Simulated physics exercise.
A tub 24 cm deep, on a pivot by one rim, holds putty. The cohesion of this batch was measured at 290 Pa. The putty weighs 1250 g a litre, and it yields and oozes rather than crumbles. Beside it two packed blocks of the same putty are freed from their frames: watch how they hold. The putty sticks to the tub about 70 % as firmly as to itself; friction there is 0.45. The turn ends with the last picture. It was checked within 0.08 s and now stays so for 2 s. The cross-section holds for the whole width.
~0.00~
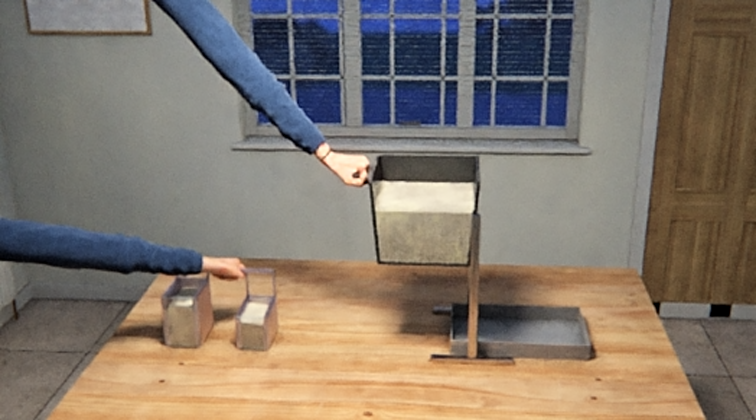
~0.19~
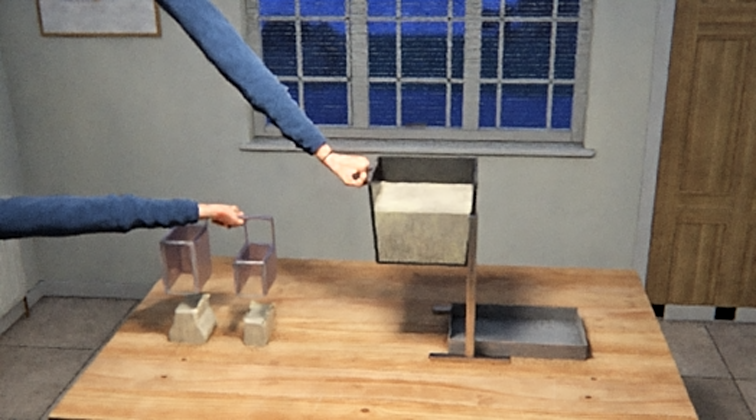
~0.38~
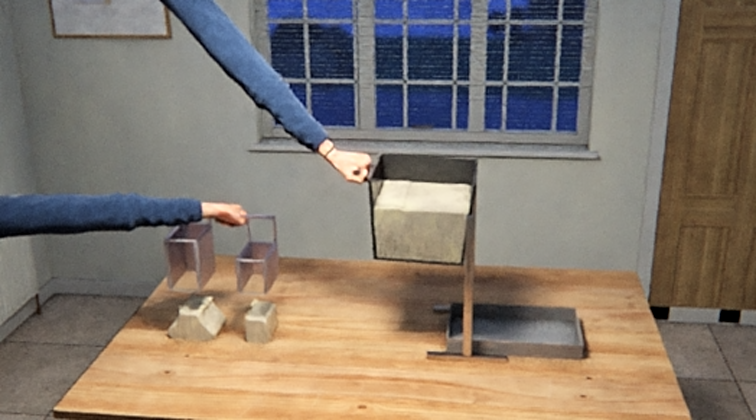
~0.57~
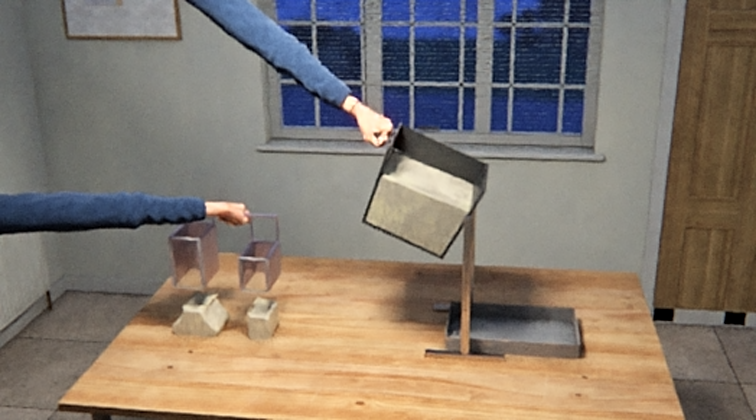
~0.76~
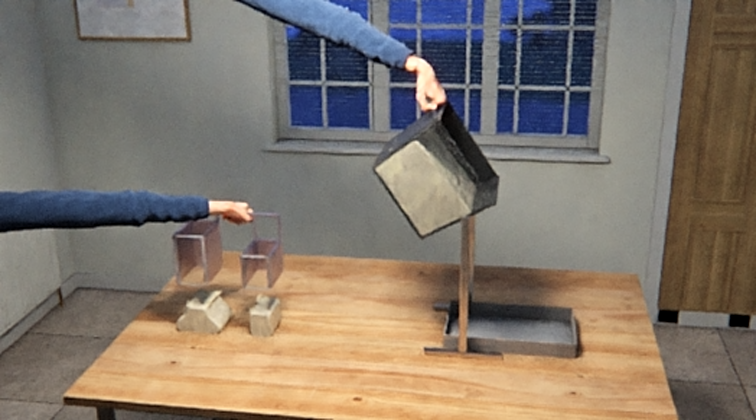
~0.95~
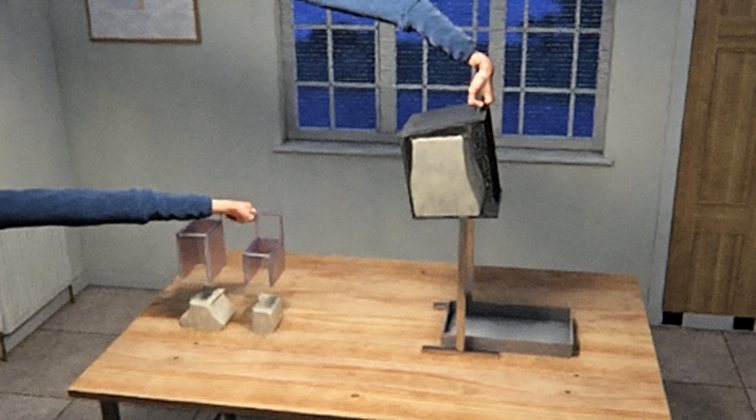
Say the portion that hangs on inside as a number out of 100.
About 54 %.
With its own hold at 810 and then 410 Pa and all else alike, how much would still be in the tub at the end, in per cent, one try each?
In that order: 100 %, 60 %.
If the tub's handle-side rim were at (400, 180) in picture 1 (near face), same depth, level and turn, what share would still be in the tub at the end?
Then about 75 %.
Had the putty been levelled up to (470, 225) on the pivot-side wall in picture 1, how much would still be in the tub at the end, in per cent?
In that case some 65 per cent.
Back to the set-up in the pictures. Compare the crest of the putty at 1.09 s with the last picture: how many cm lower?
Some 6 cm.
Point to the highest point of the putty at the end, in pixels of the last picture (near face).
Near (426, 181).
By 1.09 s, the tub is at 81 degrees and holds 93 %.
By 1.26 s, the tub is at 81 degrees and holds 63 %.
By 1.43 s, the tub is at 81 degrees and holds 54 %.
By 1.60 s, the tub is at 81 degrees and holds 54 %.
By 2.95 s, at the end, the tub is at 81 degrees and holds 54 %.
